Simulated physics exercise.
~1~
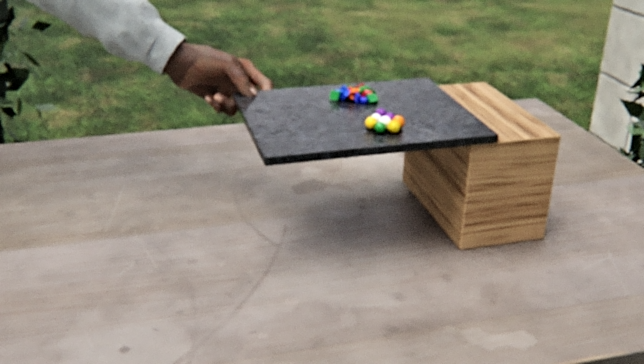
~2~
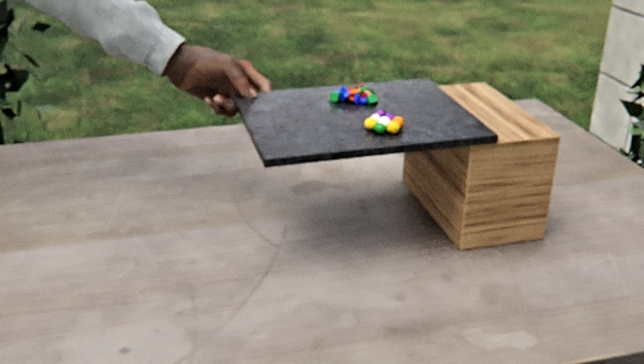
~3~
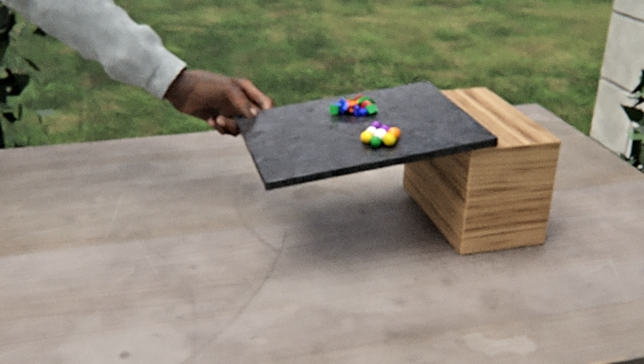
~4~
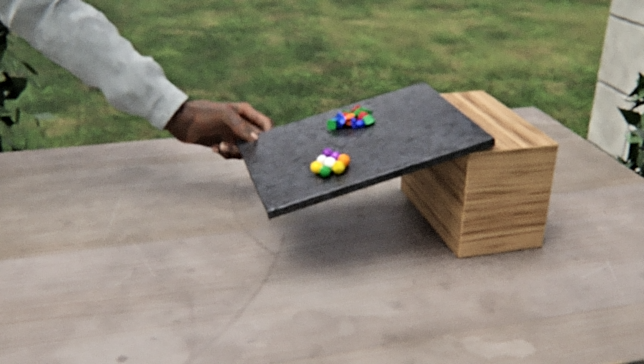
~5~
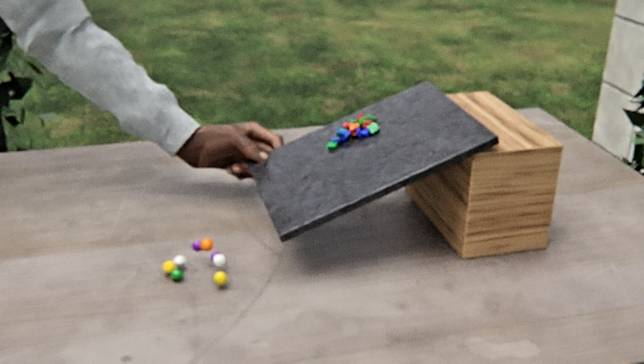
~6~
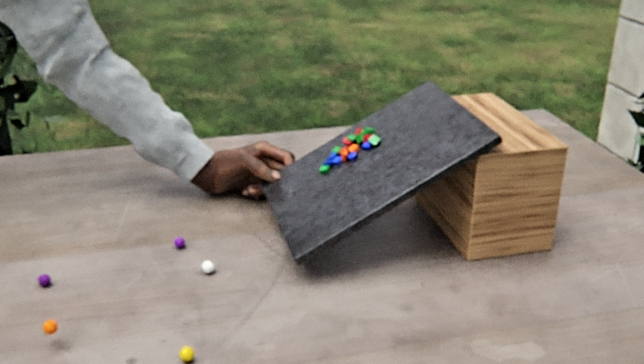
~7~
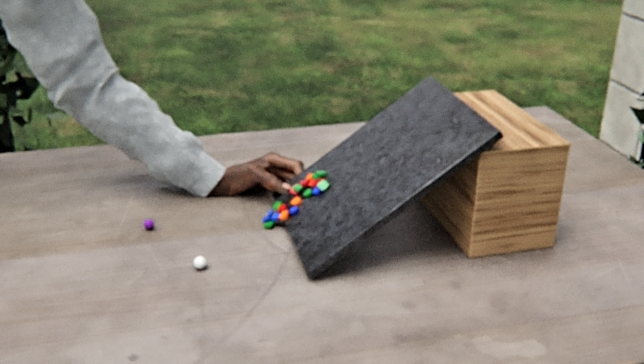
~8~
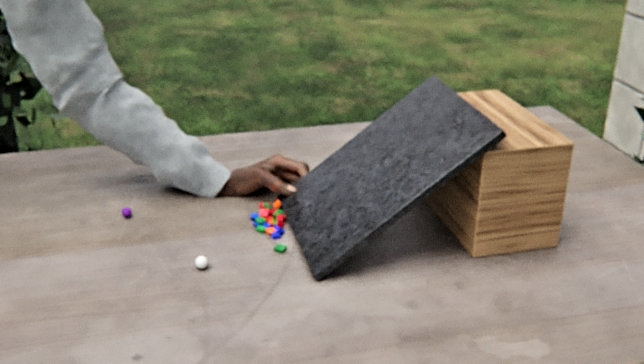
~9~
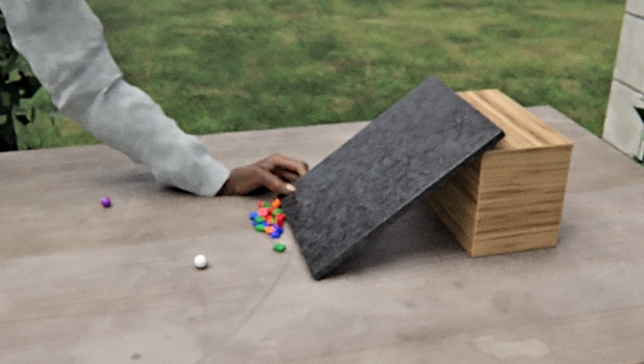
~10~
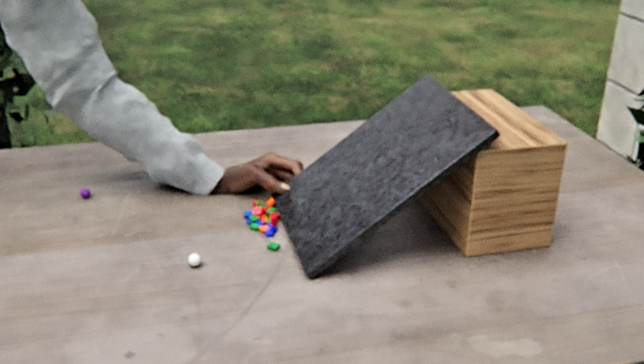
Dark board tilting down leftward in a hand, round beads rolling off across the table, then colourful pieces sliding to its foot.
